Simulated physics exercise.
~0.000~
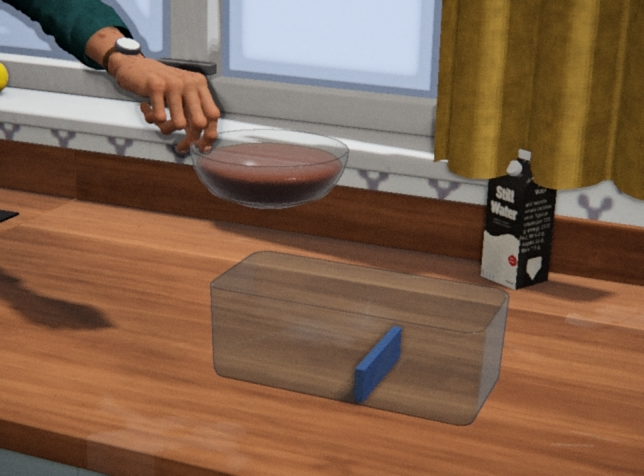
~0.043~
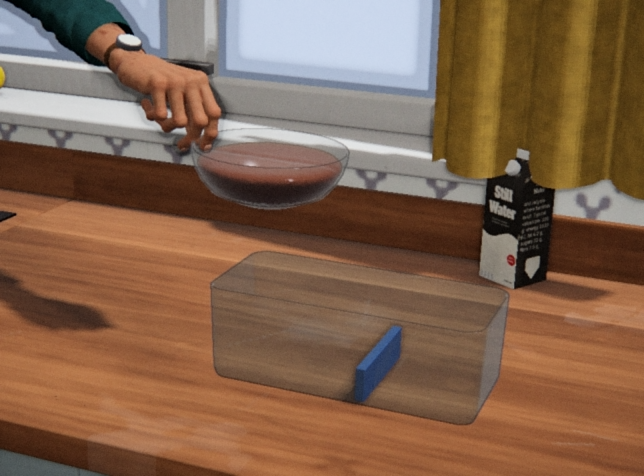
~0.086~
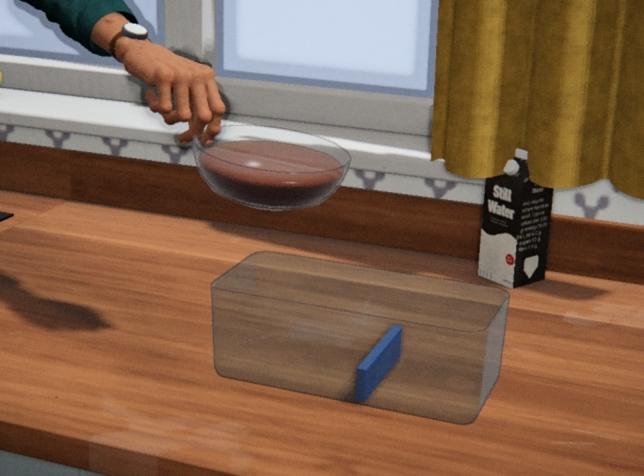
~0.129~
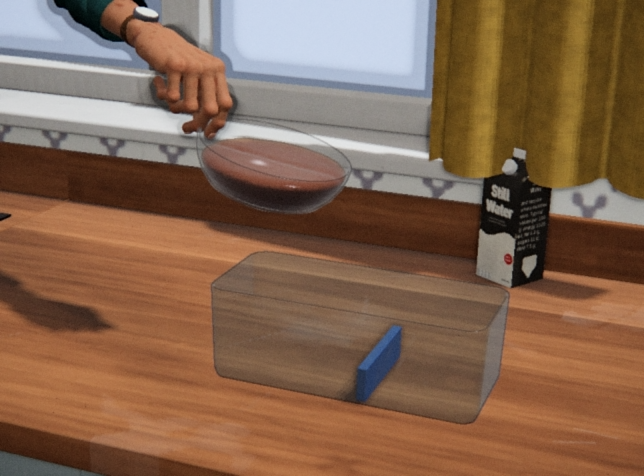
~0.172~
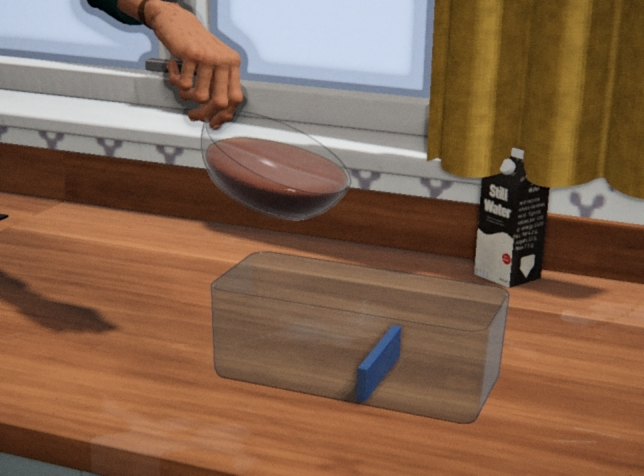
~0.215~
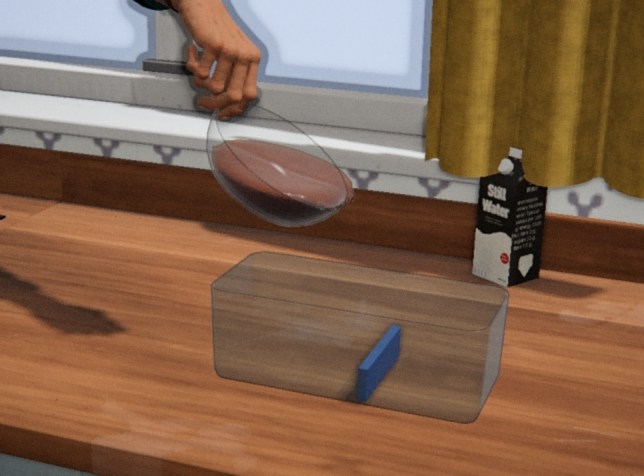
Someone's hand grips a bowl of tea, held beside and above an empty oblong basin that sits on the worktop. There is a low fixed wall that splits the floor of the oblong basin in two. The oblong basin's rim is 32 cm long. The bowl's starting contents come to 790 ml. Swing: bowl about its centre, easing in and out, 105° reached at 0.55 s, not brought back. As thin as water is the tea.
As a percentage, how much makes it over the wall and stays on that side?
Some 31 per cent makes it over and stays.
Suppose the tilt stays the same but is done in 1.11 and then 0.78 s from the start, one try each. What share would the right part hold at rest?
It comes to 50 per cent, and then 40 per cent.
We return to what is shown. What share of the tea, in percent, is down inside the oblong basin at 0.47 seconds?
Some 76 per cent.
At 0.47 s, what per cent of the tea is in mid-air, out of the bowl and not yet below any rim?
20 %.
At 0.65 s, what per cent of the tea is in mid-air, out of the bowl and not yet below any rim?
About 16 per cent.
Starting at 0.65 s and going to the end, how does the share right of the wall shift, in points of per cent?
It ends up higher by roughly 5.
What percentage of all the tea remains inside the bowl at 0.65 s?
Around 0 in a hundred.
Then, 0.47 s in, the tilt is 99° and 2 per cent is still to pour, 53 is left of the wall and 24 right of it.
Then, 0.65 s in, the tilt is 105° and 0 per cent is still to pour, 56 is left of the wall and 27 right of it.
Then, 0.84 s in, the tilt is 105° and 0 per cent is still to pour, 56 is left of the wall and 31 right of it.
Then, 1.05 s in, the tilt is 105° and 0 per cent is still to pour, 57 is left of the wall and 31 right of it.
Finally, 57 per cent lies left of the wall, 31 right of it and 12 outside.
